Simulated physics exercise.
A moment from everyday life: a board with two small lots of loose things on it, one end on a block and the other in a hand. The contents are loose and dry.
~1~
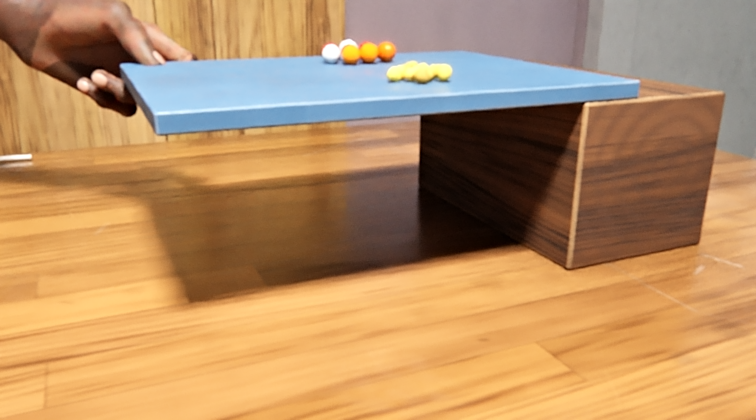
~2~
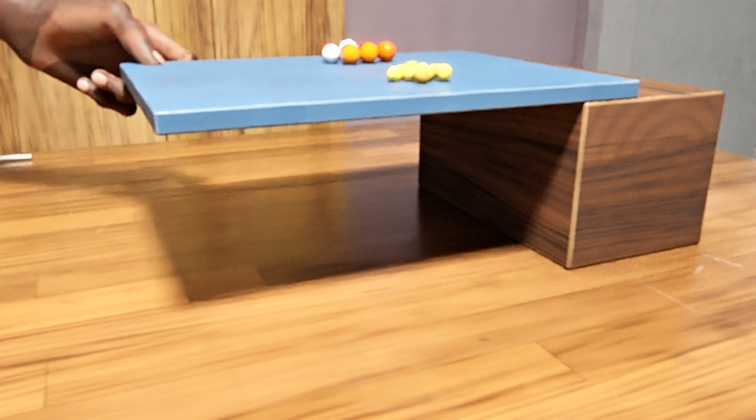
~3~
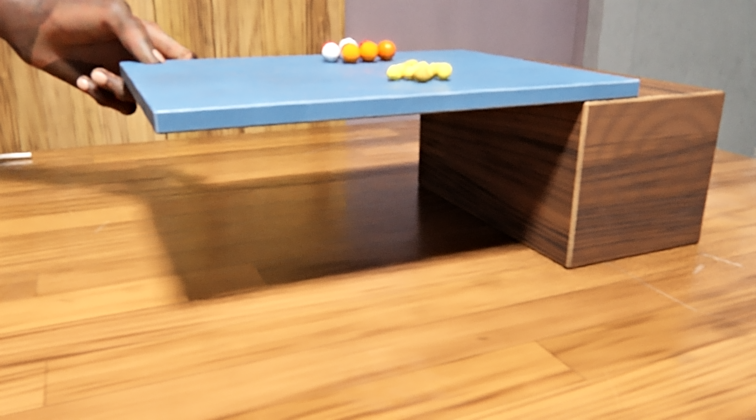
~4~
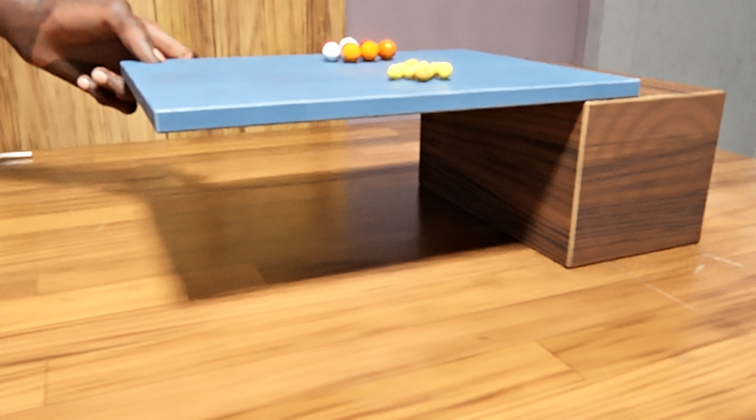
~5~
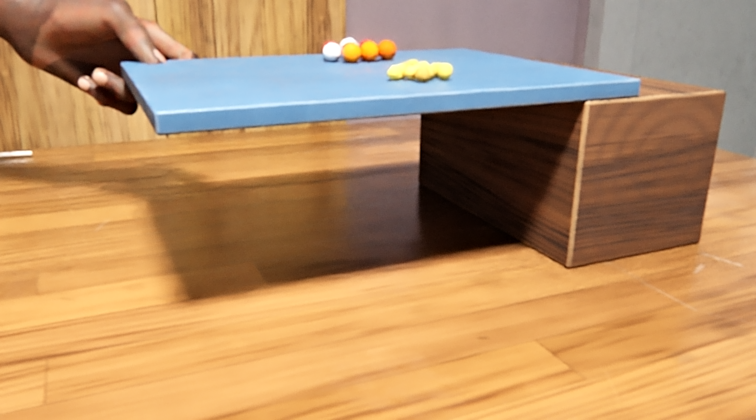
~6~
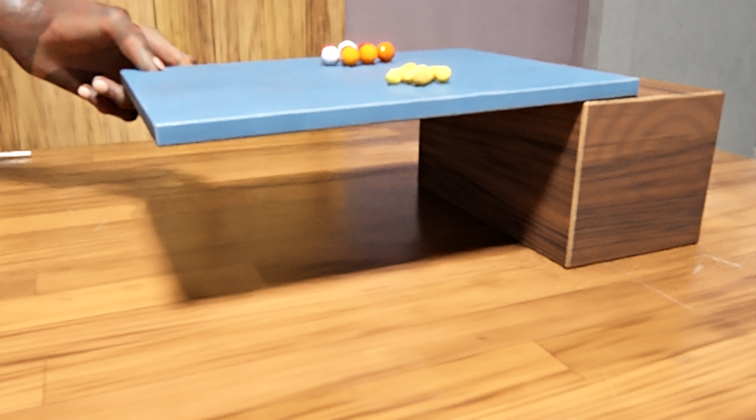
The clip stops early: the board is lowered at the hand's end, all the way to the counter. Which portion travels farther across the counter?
The back-end portion gets the longer run.
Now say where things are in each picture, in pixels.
The first frame shows held end of the board at (173, 120), level; block at (547, 146), nearly half as high as the board is long; near portion at (416, 73), a few puffed corn balls; far portion at (350, 53), a few glass marbles.
The second frame shows held end of the board at (173, 119), level; far portion at (350, 53).
The third frame shows held end of the board at (173, 118), level; near portion at (416, 72).
The fourth frame shows held end of the board at (173, 117), level; far portion at (350, 51).
The fifth frame shows held end of the board at (174, 119), level; near portion at (417, 71).
The sixth frame shows held end of the board at (173, 130), down by 2°; block at (546, 145); near portion at (415, 75), not moving; far portion at (349, 54), not moving.
Then, 0.65 s past the last view, board sloping at 15°; near portion all still on the board; far portion all still on the board.
Then, 1.22 s past the last view, board sloping at 26°; near portion all still on the board; far portion mostly up to a board's length out.
Then, 1.70 s past the last view, board resting at 26°; near portion mostly less than half a board's length out; far portion mostly one to two board lengths out.
Finally, board resting at 26°; near portion mostly less than half a board's length out; far portion mostly more than two board lengths out, about a third gone off the counter; the far portion has gone farther.
